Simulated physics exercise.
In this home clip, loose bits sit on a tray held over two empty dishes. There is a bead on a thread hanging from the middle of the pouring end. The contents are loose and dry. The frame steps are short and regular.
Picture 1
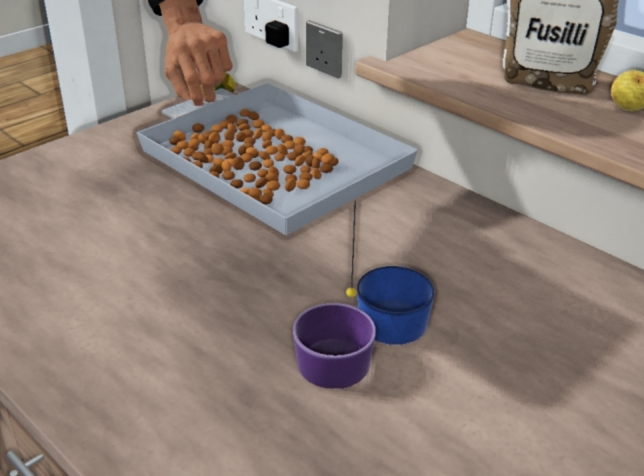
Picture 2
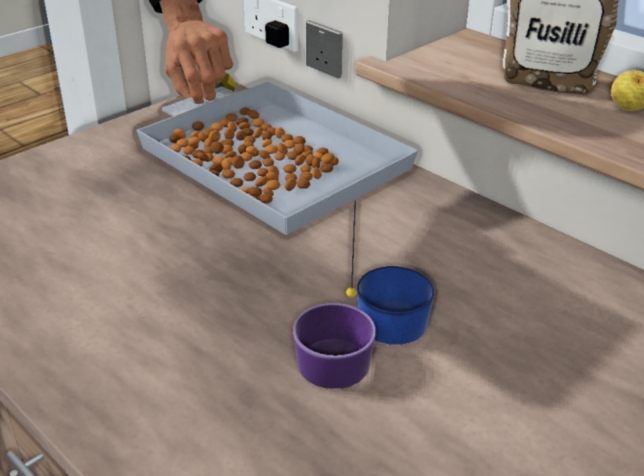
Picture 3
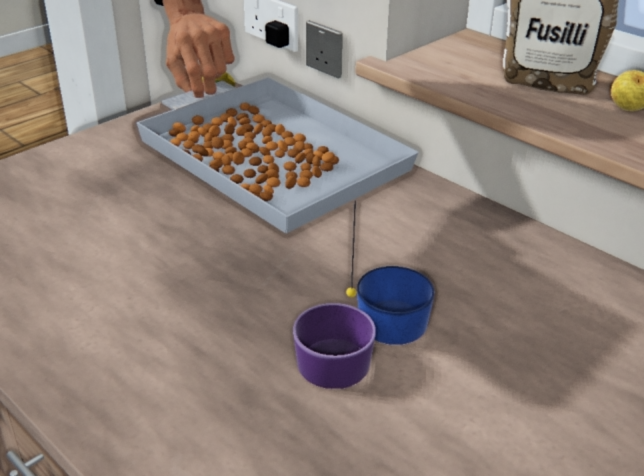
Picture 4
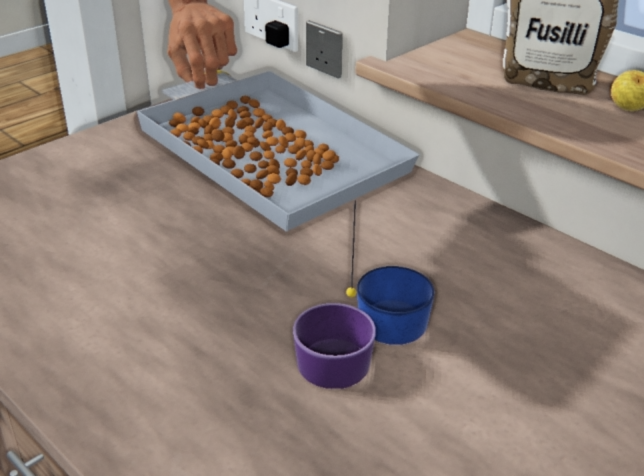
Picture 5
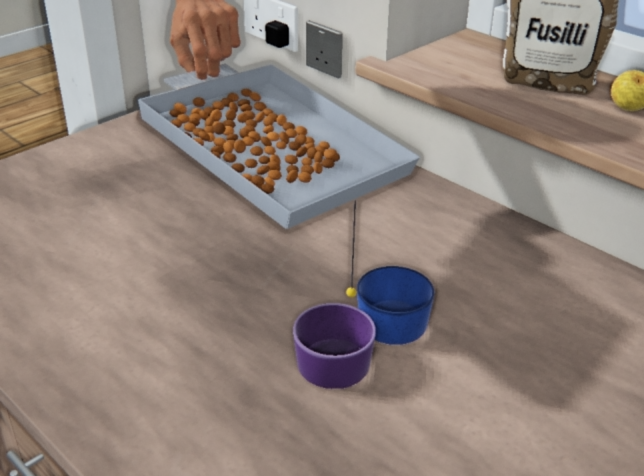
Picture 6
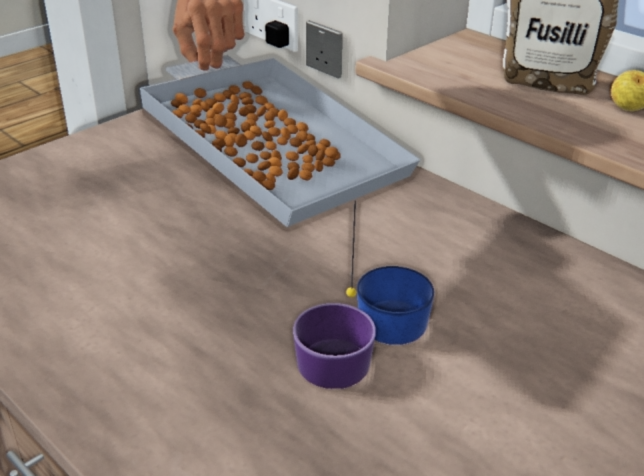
A hand slightly tilts a gray tray of brown kibble above purple and blue dishes.
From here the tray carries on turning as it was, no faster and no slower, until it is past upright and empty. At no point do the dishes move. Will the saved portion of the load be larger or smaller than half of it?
It is larger than half.
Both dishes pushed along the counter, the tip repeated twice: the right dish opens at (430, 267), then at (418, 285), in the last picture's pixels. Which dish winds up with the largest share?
First try, the dish to the right; second try, the dish to the right.
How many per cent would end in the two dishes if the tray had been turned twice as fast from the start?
Roughly 50 percent.
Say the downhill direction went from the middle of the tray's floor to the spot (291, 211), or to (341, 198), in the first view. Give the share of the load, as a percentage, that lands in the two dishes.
Roughly 20 % in the first case and 20 % in the second.
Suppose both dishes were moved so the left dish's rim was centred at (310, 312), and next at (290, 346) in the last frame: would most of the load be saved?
First the smaller part, then the smaller part.
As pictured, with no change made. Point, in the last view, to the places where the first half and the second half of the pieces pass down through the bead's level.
First part (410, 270), rest (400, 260).
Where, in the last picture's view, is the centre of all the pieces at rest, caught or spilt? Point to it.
Centre at rest, last view: Approx. (405, 313).
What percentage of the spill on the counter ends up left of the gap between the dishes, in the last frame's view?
Roughly 0 percent.
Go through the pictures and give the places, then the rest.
In the first frame, corners of the pouring end at (286, 215) and (413, 150), level; middle of the load at (247, 158), bits of cat kibble; left dish at (363, 364); right dish at (423, 320); bead on its thread at (352, 292).
In the second frame, corners of the pouring end at (286, 215) and (413, 150), level; middle of the load at (247, 157).
In the third frame, corners of the pouring end at (287, 213) and (413, 152), tipped barely, lowest at the right corner; middle of the load at (247, 153).
In the fourth frame, corners of the pouring end at (288, 211) and (414, 154), tipped a little, lowest at the right corner; middle of the load at (247, 147).
In the fifth frame, corners of the pouring end at (290, 209) and (415, 156), tipped a little, lowest at the right corner; middle of the load at (248, 141).
In the sixth frame, corners of the pouring end at (292, 208) and (415, 159), tipped a little, lowest at the right corner; middle of the load at (249, 136); left dish at (363, 364); right dish at (423, 320).
Soon, tray tipped steeply; all on the tray.
A while on, tray tipped right over; about two thirds on the tray; about a quarter in the right dish; a small part outside both; a small part in the air.
Towards the end, tray tipped past a quarter turn; about two thirds in the right dish; about a quarter outside both.
Finally, tray tipped past a quarter turn; none in the left dish; about two thirds in the right dish; about a quarter outside both.
